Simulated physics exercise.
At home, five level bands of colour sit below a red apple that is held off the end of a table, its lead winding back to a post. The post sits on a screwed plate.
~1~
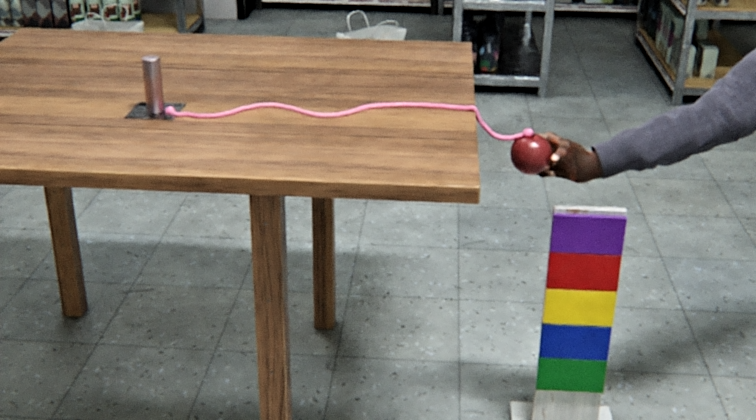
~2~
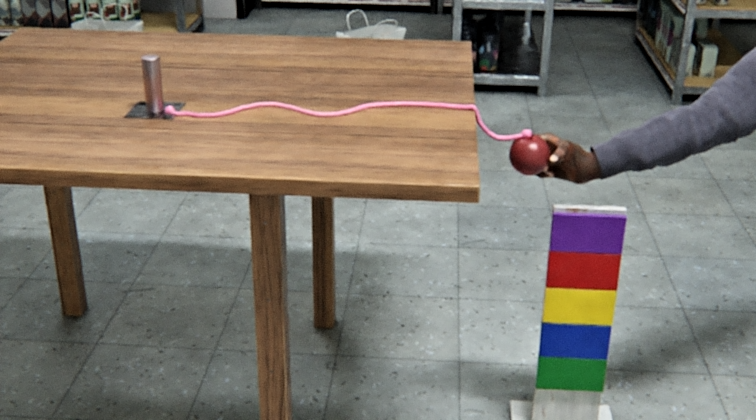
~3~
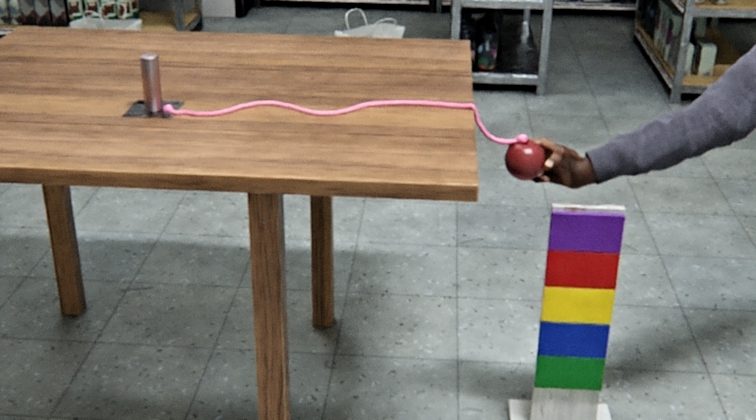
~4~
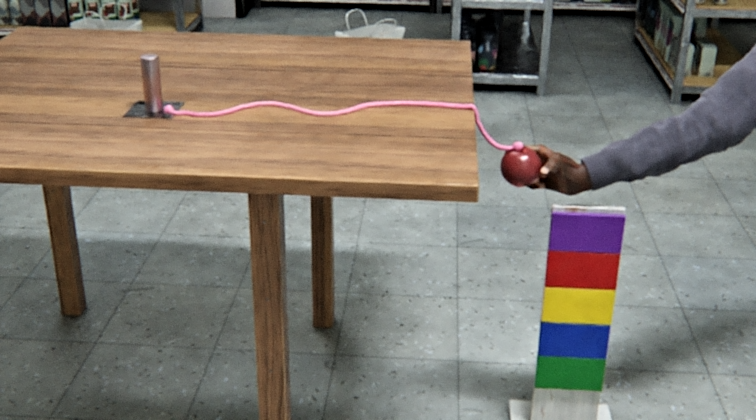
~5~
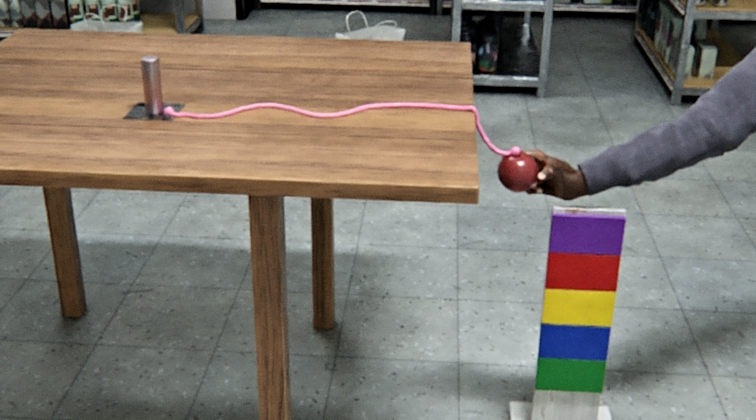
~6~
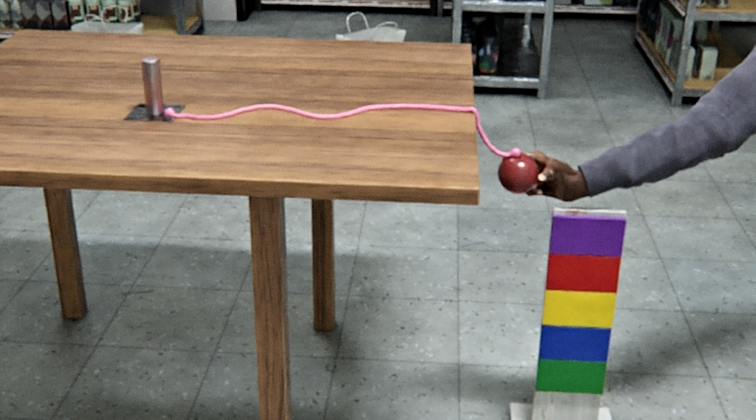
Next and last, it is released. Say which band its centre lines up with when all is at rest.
It lines up with purple.
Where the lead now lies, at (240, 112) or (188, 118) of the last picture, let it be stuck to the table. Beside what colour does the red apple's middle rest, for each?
Purple, then purple.
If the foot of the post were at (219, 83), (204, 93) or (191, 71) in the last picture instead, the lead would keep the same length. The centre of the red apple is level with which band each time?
One after the other, red; red; purple.
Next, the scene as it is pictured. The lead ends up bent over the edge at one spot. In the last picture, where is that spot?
It's the point at about (438, 108).
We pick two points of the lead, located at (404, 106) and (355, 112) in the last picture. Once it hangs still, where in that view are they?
(442, 113) and (387, 113), approximately.
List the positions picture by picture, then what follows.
The first picture shows red apple (531, 154); purple (588, 236); red (584, 273); yellow (580, 309); blue (575, 343); green (572, 376).
The second picture shows red apple (530, 155); lead through (200, 116) (267, 105) (326, 115) (391, 104) (465, 108).
The third picture shows red apple (525, 160).
The fourth picture shows red apple (521, 167); lead through (199, 115) (267, 104) (325, 115) (390, 104) (464, 107).
The fifth picture shows red apple (518, 172).
The sixth picture shows red apple (519, 173); lead through (199, 118) (267, 107) (325, 117) (391, 107) (465, 110).
A little later, apple near (433, 229); level with purple.
Next, apple near (463, 235); level with purple.
When it is over, apple near (461, 236); level with purple. Its centre hangs level with the purple band.
